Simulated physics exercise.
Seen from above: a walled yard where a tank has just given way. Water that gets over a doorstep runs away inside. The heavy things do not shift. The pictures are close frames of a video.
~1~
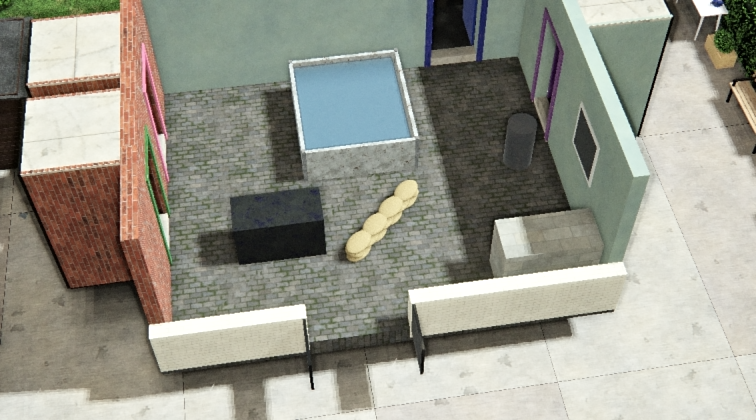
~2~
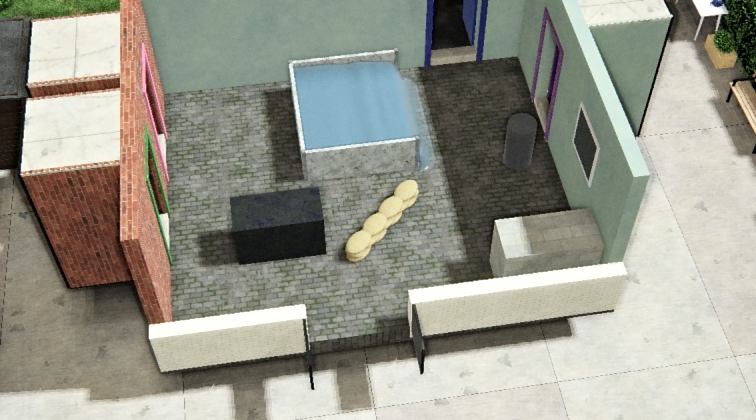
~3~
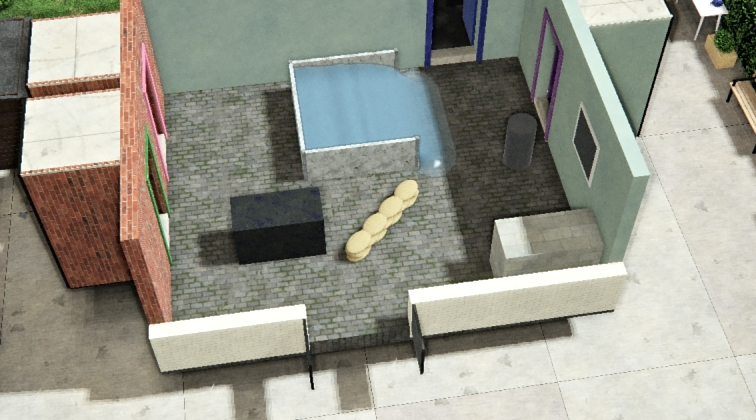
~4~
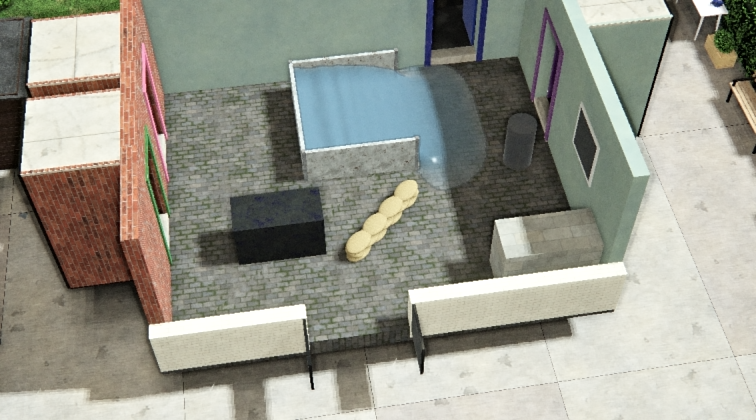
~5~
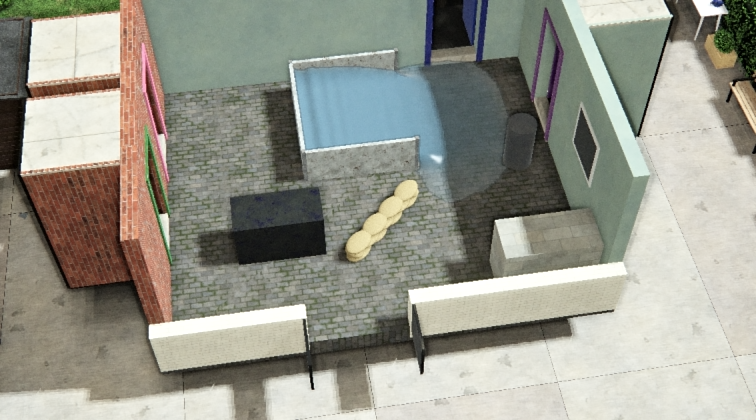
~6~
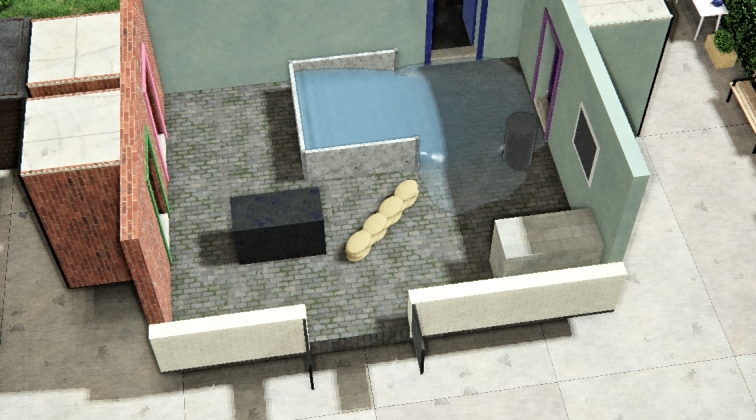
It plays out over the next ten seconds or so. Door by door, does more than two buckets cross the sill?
In the end: The green door stays under that; the purple door takes more than that; the pink door stays under that; the blue door takes more than that.
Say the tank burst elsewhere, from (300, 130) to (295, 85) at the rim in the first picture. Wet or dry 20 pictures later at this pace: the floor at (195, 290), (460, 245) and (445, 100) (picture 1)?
In that order: Wet, dry, clear.
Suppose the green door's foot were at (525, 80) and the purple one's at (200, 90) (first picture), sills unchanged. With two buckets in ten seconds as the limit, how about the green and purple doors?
My reading: Green takes more; purple takes less.
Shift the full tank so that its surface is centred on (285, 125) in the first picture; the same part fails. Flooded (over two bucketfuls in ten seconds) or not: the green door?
One by one: The green door is under.
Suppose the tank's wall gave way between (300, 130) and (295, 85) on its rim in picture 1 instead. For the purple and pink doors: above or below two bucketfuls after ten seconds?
One by one: Purple door is under; pink door lets more in.
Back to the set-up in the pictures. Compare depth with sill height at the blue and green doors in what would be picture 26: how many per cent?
About 120 and 0 per cent.
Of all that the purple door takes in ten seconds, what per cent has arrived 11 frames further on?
About 55 per cent.
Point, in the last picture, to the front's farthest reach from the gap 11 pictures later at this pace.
At about (589, 292).
A moment on, water covers 25 % of the floor; the green door not reached, the purple door far over two buckets in, the pink door not reached, the blue door wet at the sill, nothing in.
Next, water covers 30 % of the floor; the green door not reached, the purple door far over two buckets in, the pink door not reached, the blue door under two buckets in.
Then, water covers 40 % of the floor; the green door not reached, the purple door far over two buckets in, the pink door not reached, the blue door over two buckets in.
Later, water covers 60 % of the floor; the green door not reached, the purple door far over two buckets in, the pink door not reached, the blue door over two buckets in.
In the end, water covers 85 % of the floor; the green door wet at the sill, nothing in, the purple door far over two buckets in, the pink door wet at the sill, nothing in, the blue door over two buckets in.
